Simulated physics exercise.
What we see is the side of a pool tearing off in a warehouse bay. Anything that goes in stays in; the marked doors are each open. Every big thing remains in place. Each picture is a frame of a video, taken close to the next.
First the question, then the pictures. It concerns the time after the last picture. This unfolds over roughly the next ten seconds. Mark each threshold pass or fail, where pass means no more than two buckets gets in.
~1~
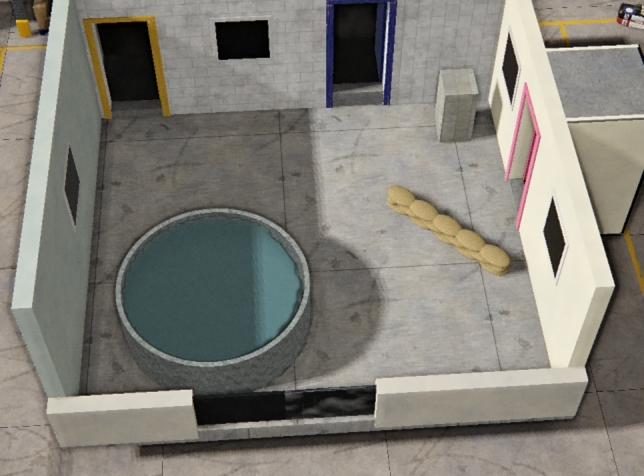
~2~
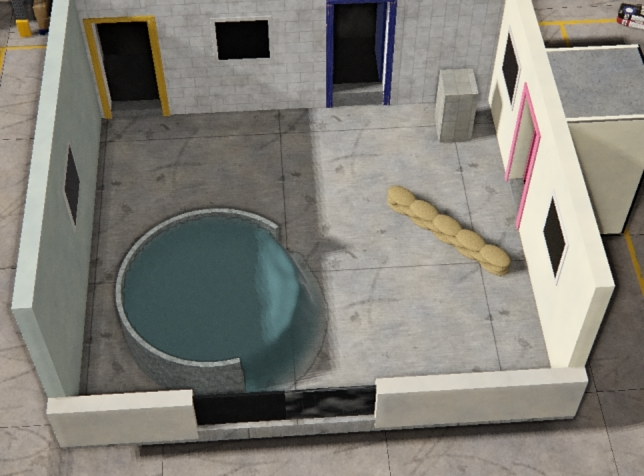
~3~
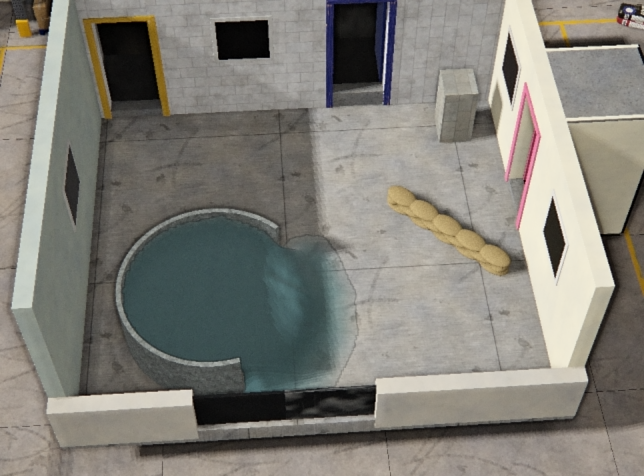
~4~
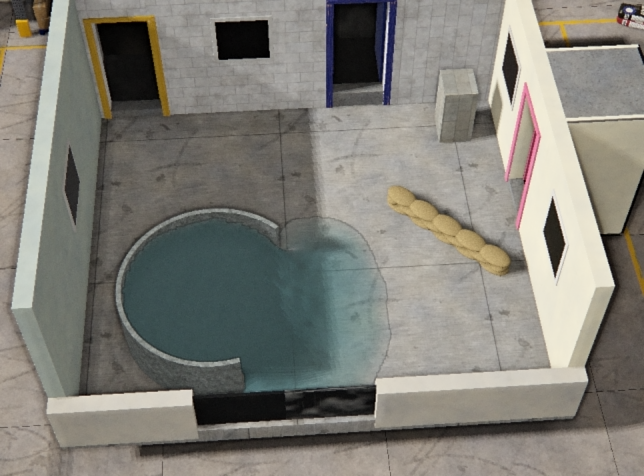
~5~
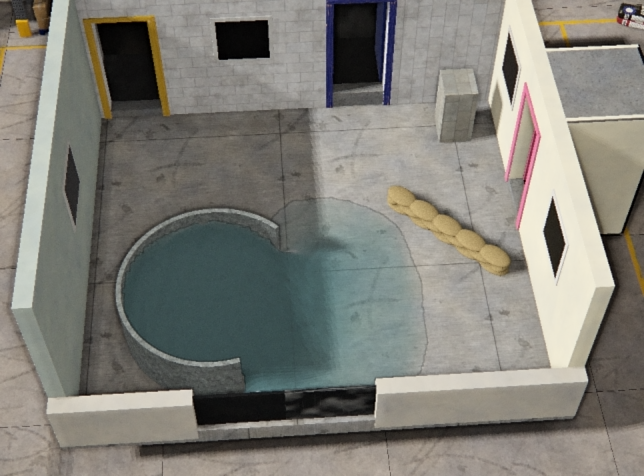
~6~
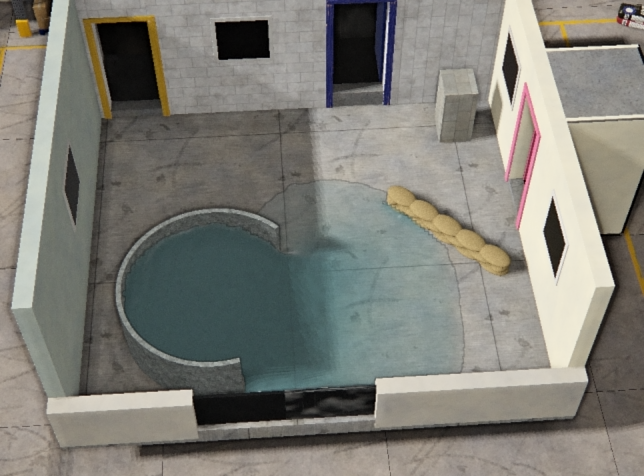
Pink door - pass; blue door - pass; yellow door - fail.
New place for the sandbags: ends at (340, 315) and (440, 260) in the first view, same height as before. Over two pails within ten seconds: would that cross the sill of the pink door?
My reading: The pink door lets more in.
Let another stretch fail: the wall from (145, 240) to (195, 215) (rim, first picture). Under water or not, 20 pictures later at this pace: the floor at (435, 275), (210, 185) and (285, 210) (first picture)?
Bone-dry, submerged, bone-dry.
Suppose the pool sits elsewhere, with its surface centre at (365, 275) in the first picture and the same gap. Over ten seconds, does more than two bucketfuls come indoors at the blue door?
Blue: Beneath.
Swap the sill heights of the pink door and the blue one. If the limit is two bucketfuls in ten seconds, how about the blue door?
In that case blue breaks the limit.
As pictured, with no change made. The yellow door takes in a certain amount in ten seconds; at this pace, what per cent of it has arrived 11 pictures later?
I'd say some 0 per cent.
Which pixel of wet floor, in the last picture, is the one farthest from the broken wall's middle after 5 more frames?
Estimated pixel: (434, 133).
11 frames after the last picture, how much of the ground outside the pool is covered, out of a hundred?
That's roughly 50 per cent.
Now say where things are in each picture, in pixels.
In the first picture, still water in the round tank at (213, 286).
In the second picture, water pours out at (304, 320) and has run to a hidden place.
In the third picture, water pours out at (304, 323) and has run to (319, 241).
In the fourth picture, water pours out at (304, 325) and has run to (328, 223).
In the fifth picture, the front is at (345, 205), out from the gap at (304, 326).
In the sixth picture, water pours out at (304, 326) and has run to (358, 187).
A moment on, water covers 45 % of the floor; the pink door not reached, the blue door not reached, the yellow door not reached.
Next, water covers 50 % of the floor; the pink door wet at the sill, nothing in, the blue door wet at the sill, nothing in, the yellow door not reached.
Then, water covers 70 % of the floor; the pink door wet at the sill, nothing in, the blue door wet at the sill, nothing in, the yellow door not reached.
Later, water covers 95 % of the floor; the pink door wet at the sill, nothing in, the blue door wet at the sill, nothing in, the yellow door wet at the sill, nothing in.
In the end, water covers 95 % of the floor; the pink door under two buckets in, the blue door wet at the sill, nothing in, the yellow door far over two buckets in.
